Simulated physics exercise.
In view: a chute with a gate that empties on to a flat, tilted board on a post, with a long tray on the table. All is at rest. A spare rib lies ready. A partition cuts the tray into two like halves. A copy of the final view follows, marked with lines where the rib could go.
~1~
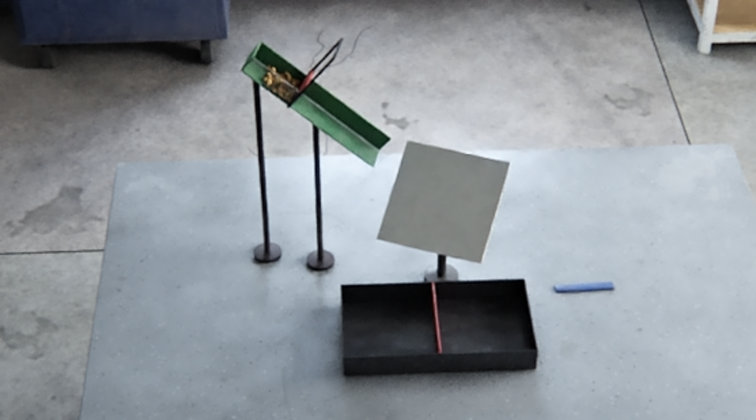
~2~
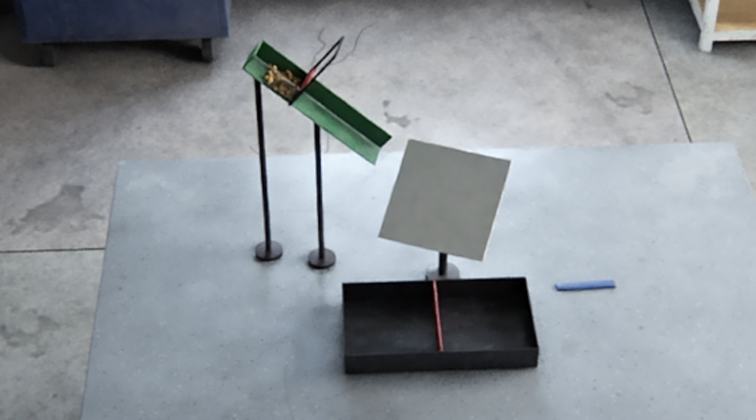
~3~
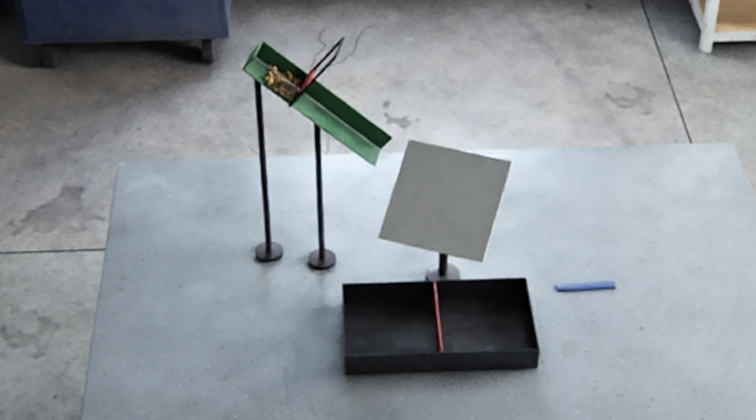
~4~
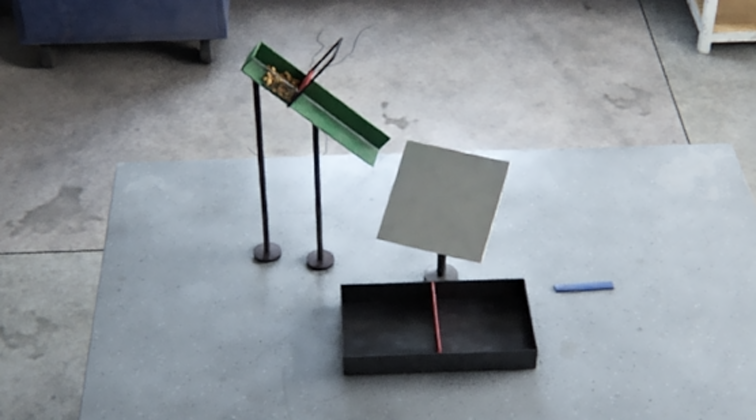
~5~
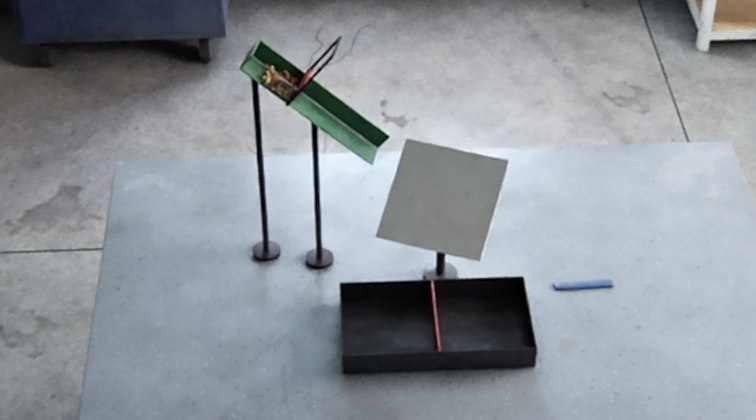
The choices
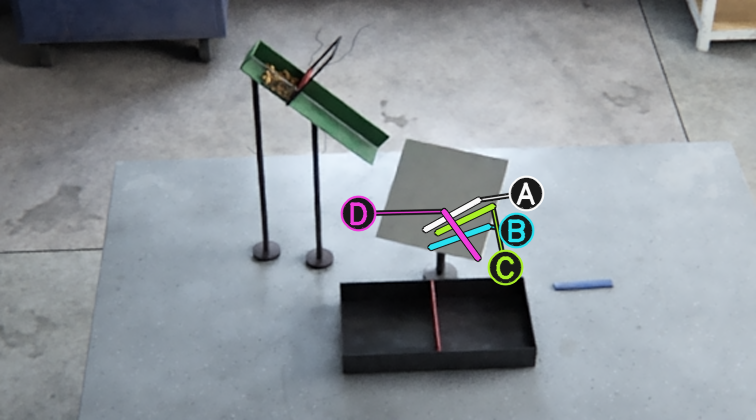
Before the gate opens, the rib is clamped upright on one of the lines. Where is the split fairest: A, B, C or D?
The answer is line D.
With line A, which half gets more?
More lands on the left.
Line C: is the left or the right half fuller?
More lands on the left.
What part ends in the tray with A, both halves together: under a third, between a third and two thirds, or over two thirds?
Over two thirds.
On the marked copy, line A from (478, 200) to (425, 229); line B from (488, 226) to (431, 247); line C from (492, 206) to (437, 232); line D from (444, 211) to (477, 258).
With A, of what is caught, all but a few in the left half, a small share in the right.
With B, of what is caught, all but a few in the left half, a small share in the right.
With C, of what is caught, all but a few in the left half, a small share in the right.
With D, of what is caught, close to half in the left half, close to half in the right.
